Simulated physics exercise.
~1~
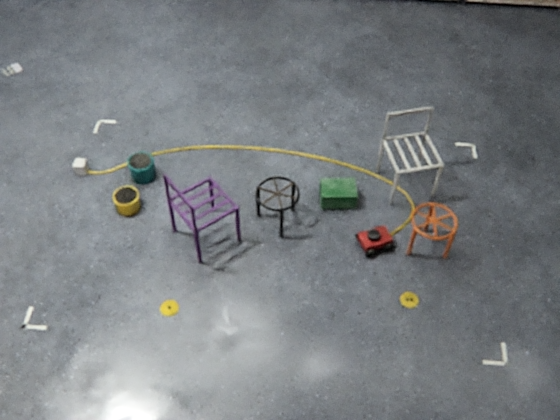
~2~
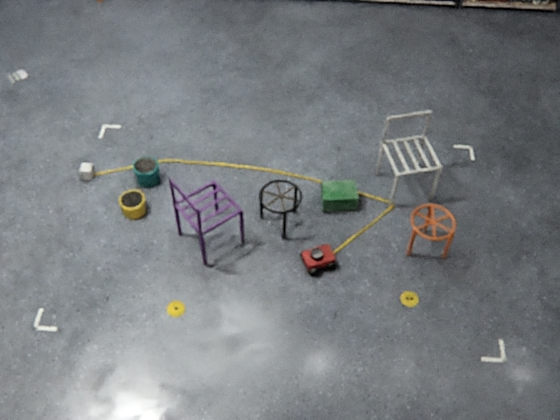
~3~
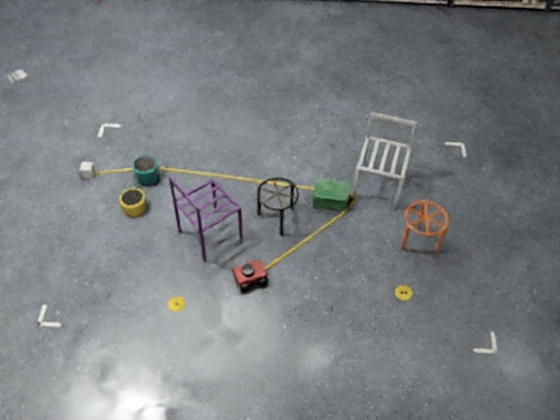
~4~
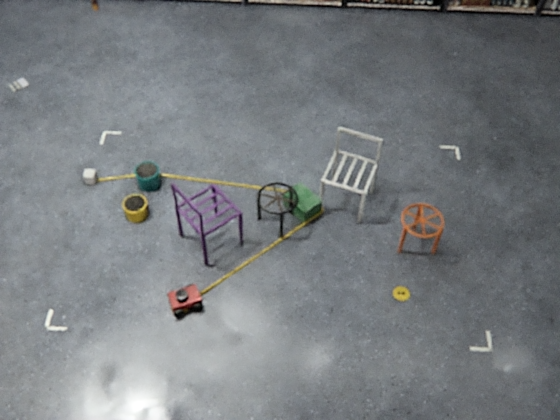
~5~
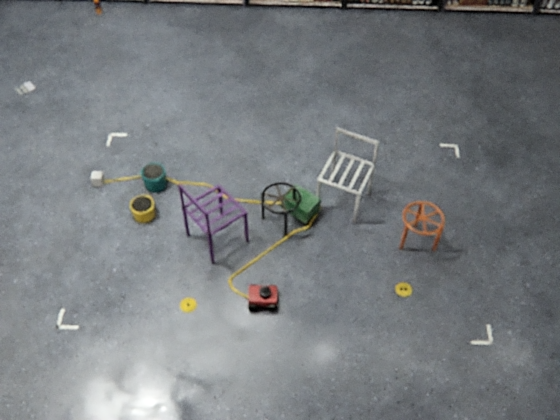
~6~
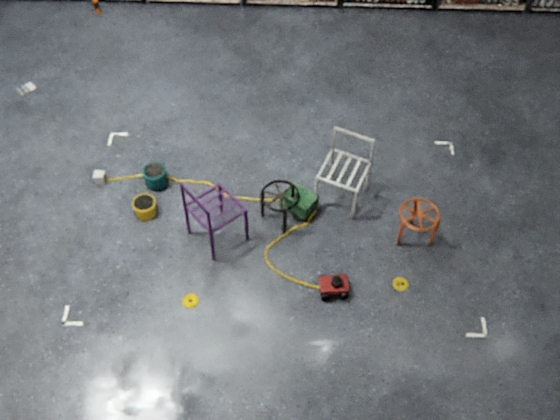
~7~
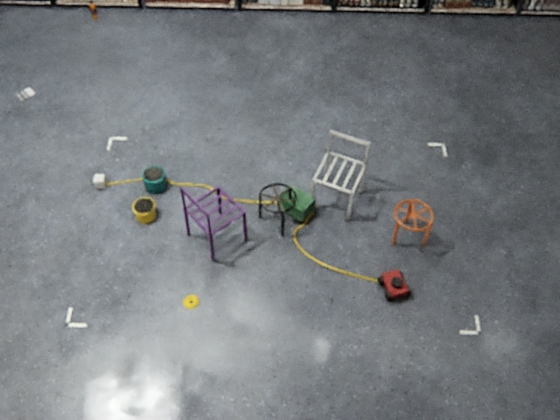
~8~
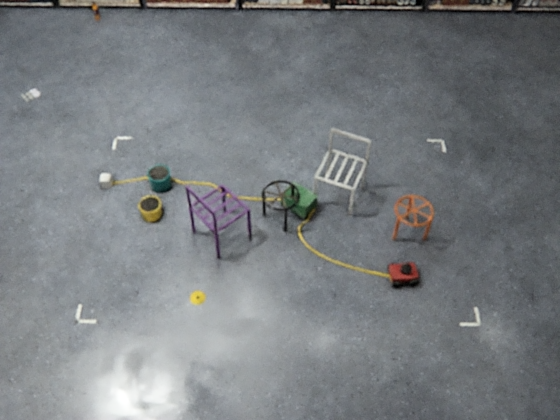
A white chair and green crate shift left as a red cart pulls a yellow lead left, then returns right.
